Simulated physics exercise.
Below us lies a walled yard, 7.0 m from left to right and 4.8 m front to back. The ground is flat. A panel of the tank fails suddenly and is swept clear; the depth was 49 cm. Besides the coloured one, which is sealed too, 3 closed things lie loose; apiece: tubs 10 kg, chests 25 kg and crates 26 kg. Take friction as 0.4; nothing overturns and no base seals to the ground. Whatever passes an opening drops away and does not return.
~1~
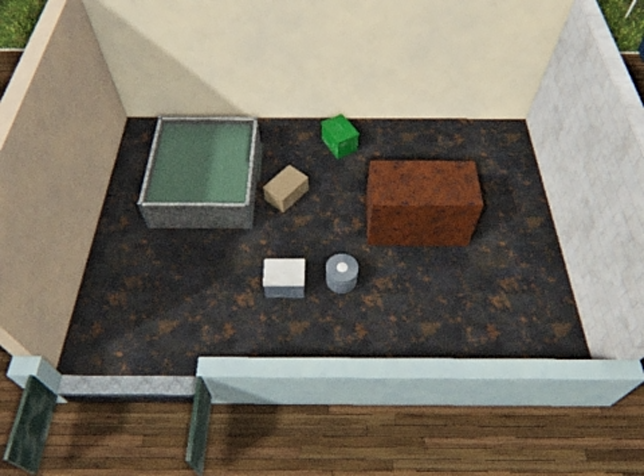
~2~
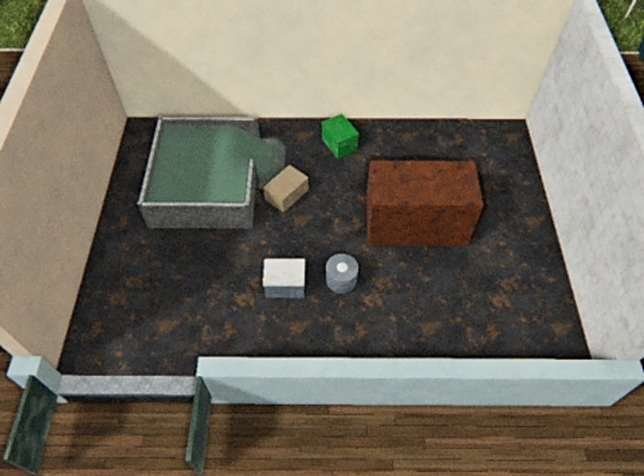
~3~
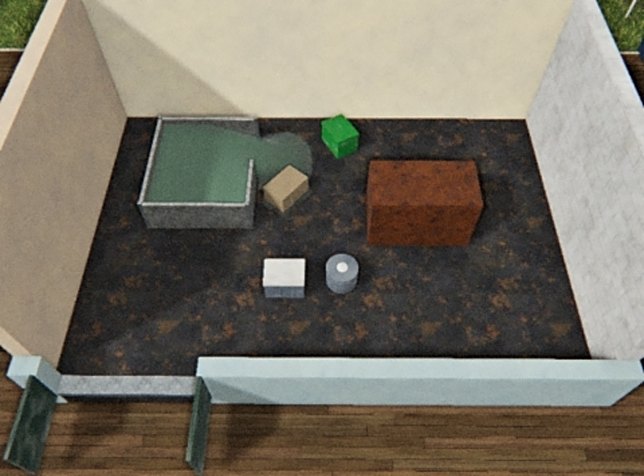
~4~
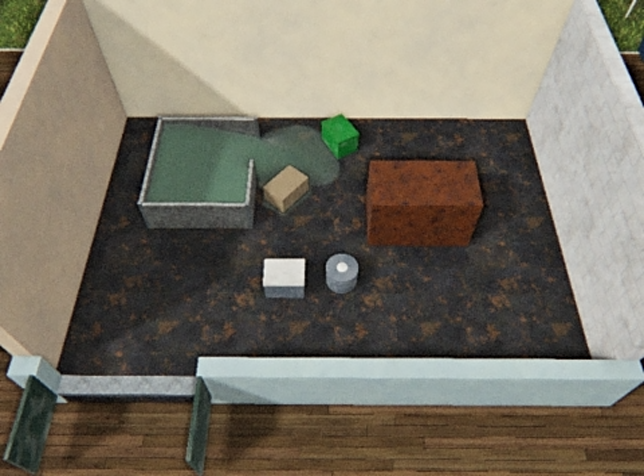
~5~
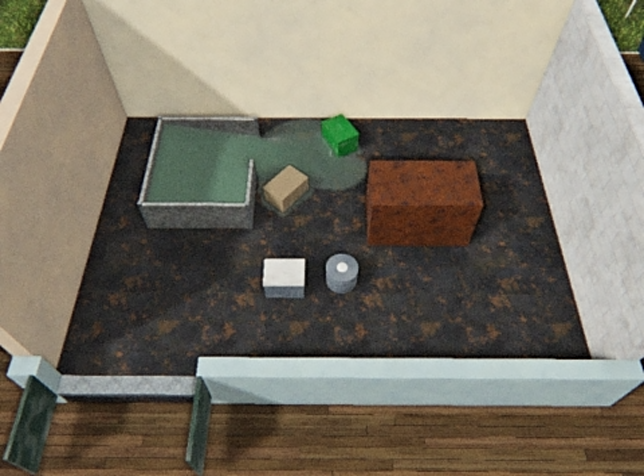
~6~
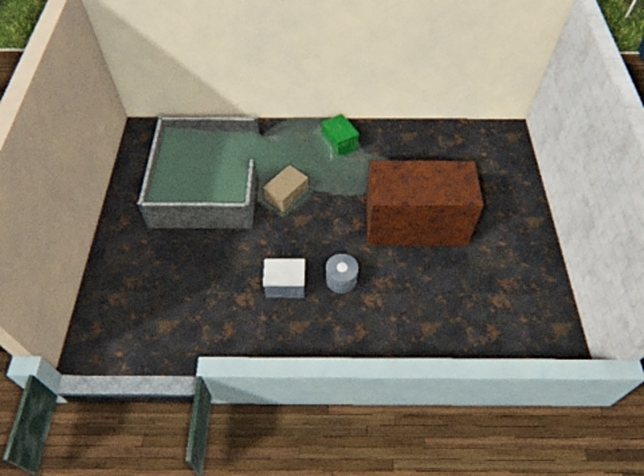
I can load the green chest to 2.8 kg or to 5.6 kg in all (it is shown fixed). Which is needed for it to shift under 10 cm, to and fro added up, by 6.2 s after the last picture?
For it, neither weight holds it.
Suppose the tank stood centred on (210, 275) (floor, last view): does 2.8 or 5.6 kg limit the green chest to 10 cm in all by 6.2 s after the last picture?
Then neither weight holds it.
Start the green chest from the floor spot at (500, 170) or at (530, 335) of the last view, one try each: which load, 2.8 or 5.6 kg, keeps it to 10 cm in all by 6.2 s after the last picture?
In that order: Neither is enough; neither holds.
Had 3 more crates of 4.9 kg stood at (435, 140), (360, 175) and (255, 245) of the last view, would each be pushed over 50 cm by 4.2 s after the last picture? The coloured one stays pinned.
In that order: More, over, short of it.
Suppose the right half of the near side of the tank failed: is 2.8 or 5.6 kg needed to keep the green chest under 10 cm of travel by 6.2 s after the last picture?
Then the lower weight is enough.
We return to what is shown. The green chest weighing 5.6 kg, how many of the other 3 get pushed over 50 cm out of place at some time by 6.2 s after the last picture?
I count 0.
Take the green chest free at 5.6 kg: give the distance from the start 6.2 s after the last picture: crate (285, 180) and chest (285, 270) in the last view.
In turn: 0 cm, 0 cm.
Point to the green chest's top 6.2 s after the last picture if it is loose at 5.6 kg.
Around (515, 114).
Then, 0.6 s after the last picture the green chest would be 161 cm from its start with 2.8 kg and 144 cm from its start with 5.6 kg; 5 cm of water round it then.
Then, 2.3 s after the last picture the green chest would be 304 cm from its start with 2.8 kg and 301 cm from its start with 5.6 kg; 20 cm of water round it then.
Then, 4.2 s after the last picture the green chest would be 304 cm from its start with 2.8 kg and 305 cm from its start with 5.6 kg; 13 cm of water round it then.
Then, 6.2 s after the last picture the green chest would be 295 cm from its start with 2.8 kg and 292 cm from its start with 5.6 kg; 9 cm of water round it then.
